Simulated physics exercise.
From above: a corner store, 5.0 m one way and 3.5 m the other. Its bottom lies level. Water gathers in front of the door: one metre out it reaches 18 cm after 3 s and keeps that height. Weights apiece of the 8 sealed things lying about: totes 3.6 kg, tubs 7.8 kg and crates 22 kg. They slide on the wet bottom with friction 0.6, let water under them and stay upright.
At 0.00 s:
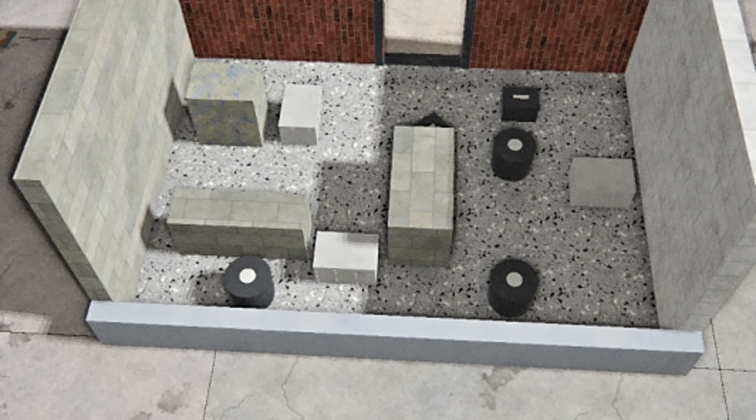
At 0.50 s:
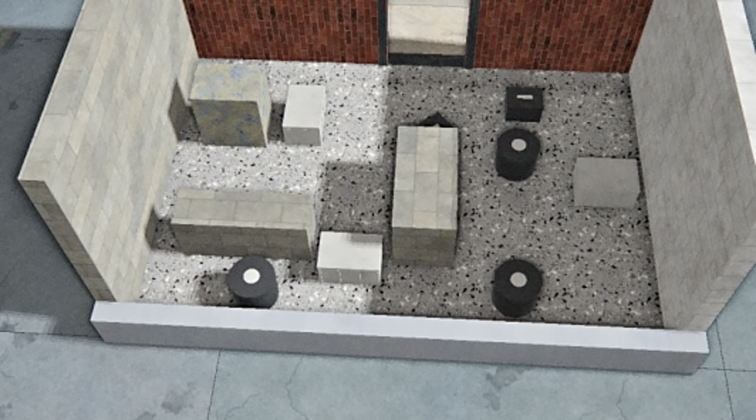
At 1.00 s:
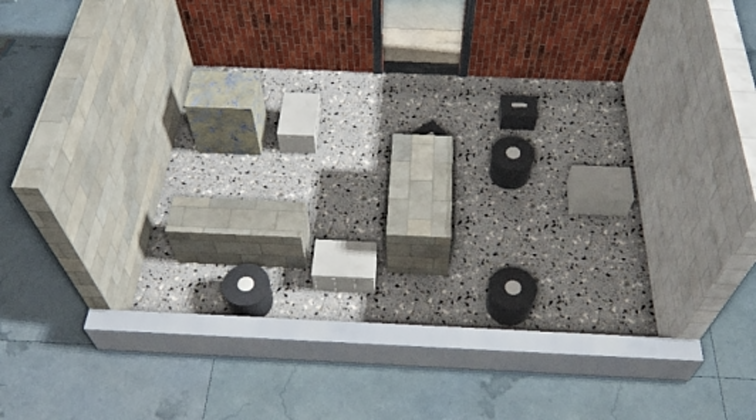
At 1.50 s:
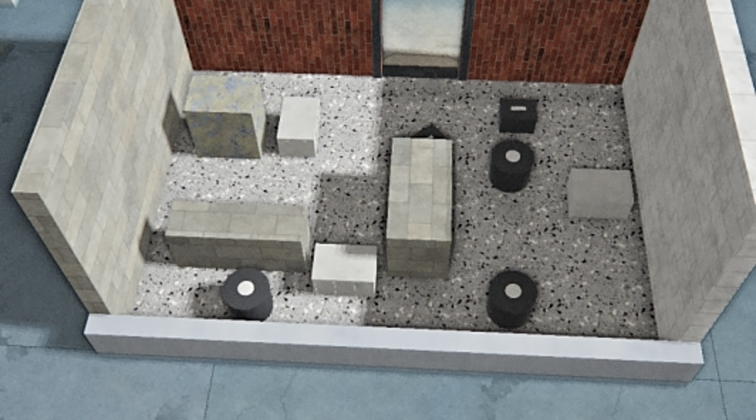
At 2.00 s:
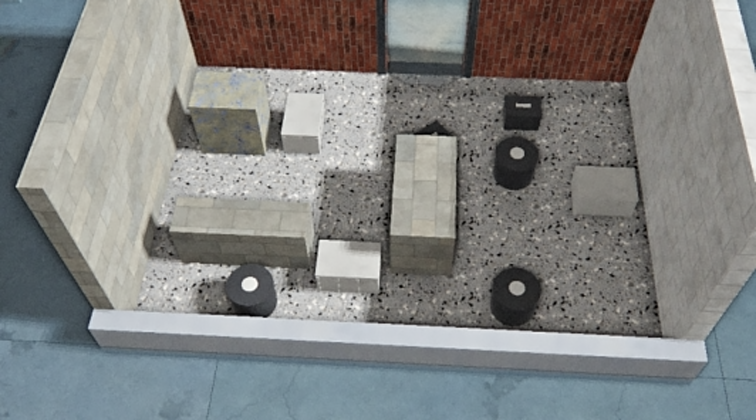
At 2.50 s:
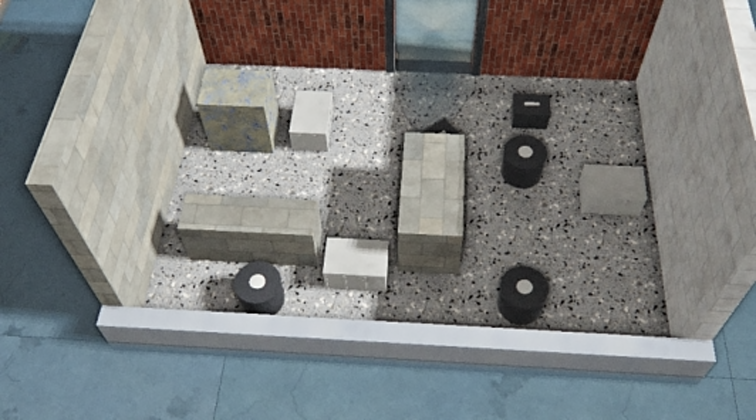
Water outside a small walled store first shows as a bluish tint on the pavement, then appears behind the glass door in the brick wall. By the end a thin, faint patch spreads onto the speckled floor just inside, while the blocks and dark round tubs stay put.
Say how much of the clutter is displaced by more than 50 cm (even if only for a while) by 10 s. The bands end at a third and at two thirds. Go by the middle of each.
Share: Not even a third.
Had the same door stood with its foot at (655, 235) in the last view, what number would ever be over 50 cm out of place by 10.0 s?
Then 3.
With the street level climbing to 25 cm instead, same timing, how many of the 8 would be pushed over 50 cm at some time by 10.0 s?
Then 4.
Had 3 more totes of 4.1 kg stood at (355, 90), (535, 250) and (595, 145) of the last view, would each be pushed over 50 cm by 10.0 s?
In turn: Less, over, less.
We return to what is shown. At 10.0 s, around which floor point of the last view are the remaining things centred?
Around (443, 227).
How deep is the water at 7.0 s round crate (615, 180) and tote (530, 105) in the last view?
Roughly 1 and 2 cm.
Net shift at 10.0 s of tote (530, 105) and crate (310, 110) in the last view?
In that order: 5 cm, 0 cm.
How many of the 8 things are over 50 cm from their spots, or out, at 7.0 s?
By then 1.
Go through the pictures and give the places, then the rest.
The first picture shows a tote at (521, 97) rests on the ground; a tub at (515, 145), on the bottom; 0.0 m2 under water; 0 of 8 have shifted.
The second picture shows a tote at (525, 97) rests on the ground; a tub at (519, 145) rests on the ground; water covers 0.0 m2; 0 of 8 have shifted.
The third picture shows a tote at (519, 106), on the bottom; a tub at (513, 153) rests on the ground; 0.0 m2 under water; 0 of 8 have shifted.
The fourth picture shows a tote at (519, 109) rests on the ground; a tub at (513, 156) rests on the ground; water covers 0.0 m2; 0 of 8 have shifted.
The fifth picture shows a tote at (523, 106), on the bottom; a tub at (517, 154), on the bottom; water covers 0.1 m2; 0 of 8 have shifted.
The sixth picture shows a tote at (532, 104), on the bottom; a tub at (525, 152), on the bottom; water covers 0.6 m2; 0 of 8 have shifted.
After 3.5 s 0 of 8 are over 50 cm from their spots; 0 afloat.
After 4.5 s 0 of 8 are over 50 cm from their spots; 1 afloat.
After 7.0 s 1 of 8 are over 50 cm from their spots; 1 afloat.
After 10.0 s 1 of 8 are over 50 cm from their spots, and 1 have been at some point; 4 afloat.
